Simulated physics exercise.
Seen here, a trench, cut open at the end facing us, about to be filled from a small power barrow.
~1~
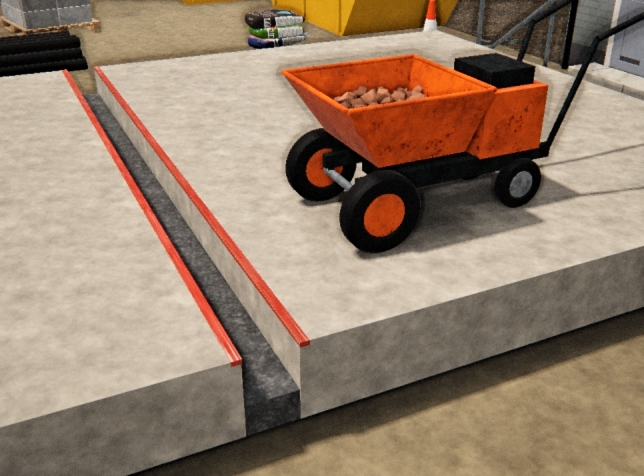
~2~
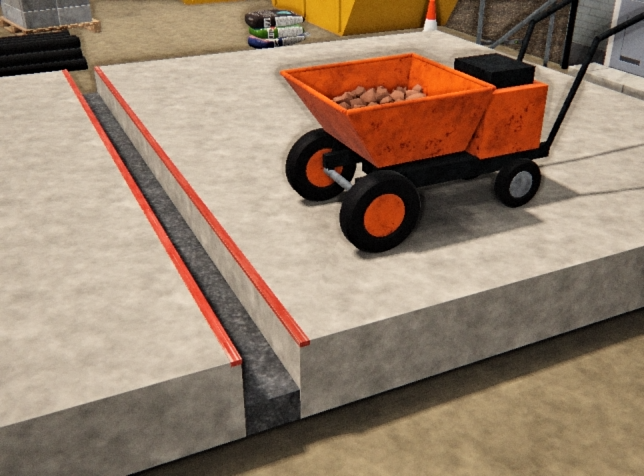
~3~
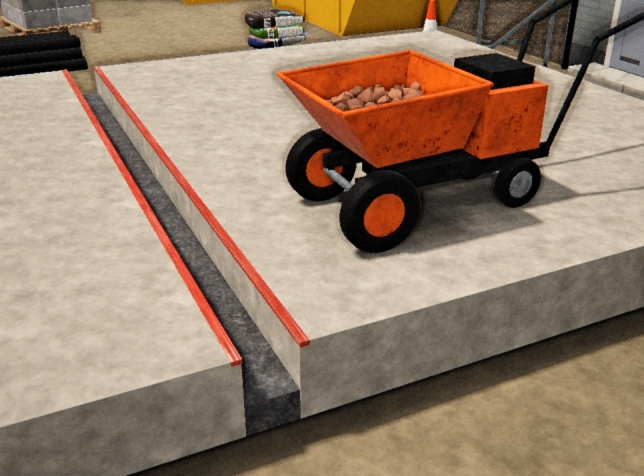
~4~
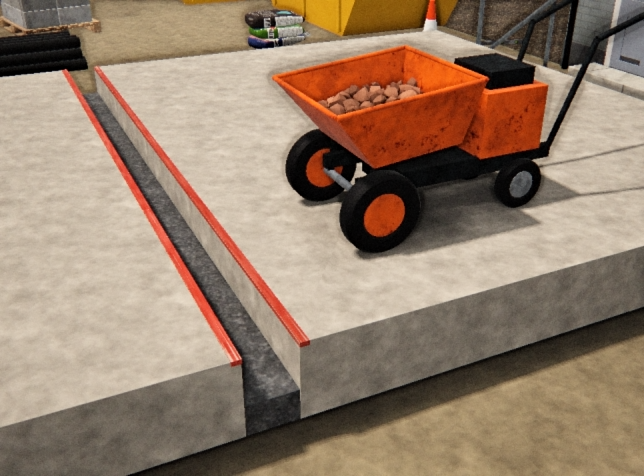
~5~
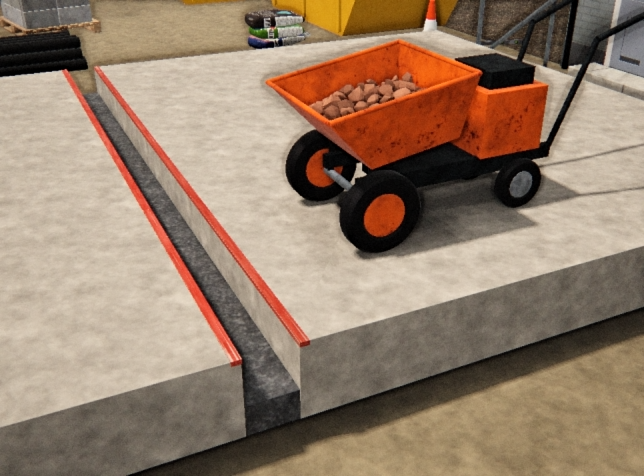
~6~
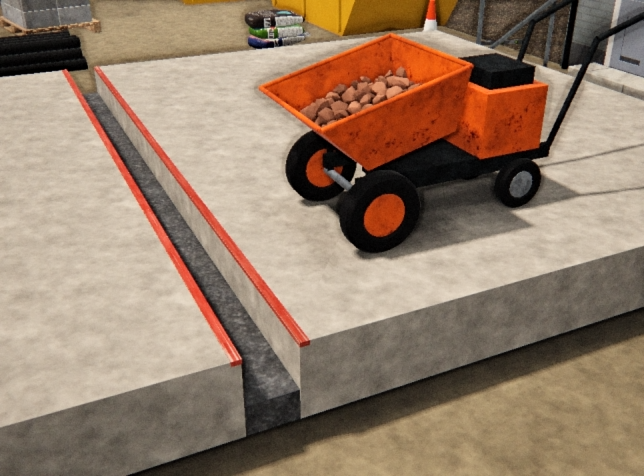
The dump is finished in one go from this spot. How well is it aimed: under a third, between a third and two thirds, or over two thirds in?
In the trench: More than two thirds.
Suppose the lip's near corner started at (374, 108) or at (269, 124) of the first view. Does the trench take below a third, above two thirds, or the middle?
In turn: One to two thirds; less than a third.
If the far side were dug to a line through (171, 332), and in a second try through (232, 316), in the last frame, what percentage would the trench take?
First some 90, then 70 per cent.
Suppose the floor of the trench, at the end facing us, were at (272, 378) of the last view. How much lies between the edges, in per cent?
Close to 70 per cent.
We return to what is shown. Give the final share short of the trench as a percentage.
Near 10 %.
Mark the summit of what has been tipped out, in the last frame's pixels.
At about (233, 241).
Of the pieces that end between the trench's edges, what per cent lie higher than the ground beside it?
Some 5 per cent.
Soon, skip tipped steeply; all in the skip.
A while on, skip tipped right over; most in the skip; a stray few short of the trench; a small part in or heaped over the trench.
Towards the end, skip tipped right over; a small part in the skip; a small part short of the trench; most in or heaped over the trench.
Finally, skip tipped right over; a stray few in the skip; a small part short of the trench; most in or heaped over the trench; none beyond it.
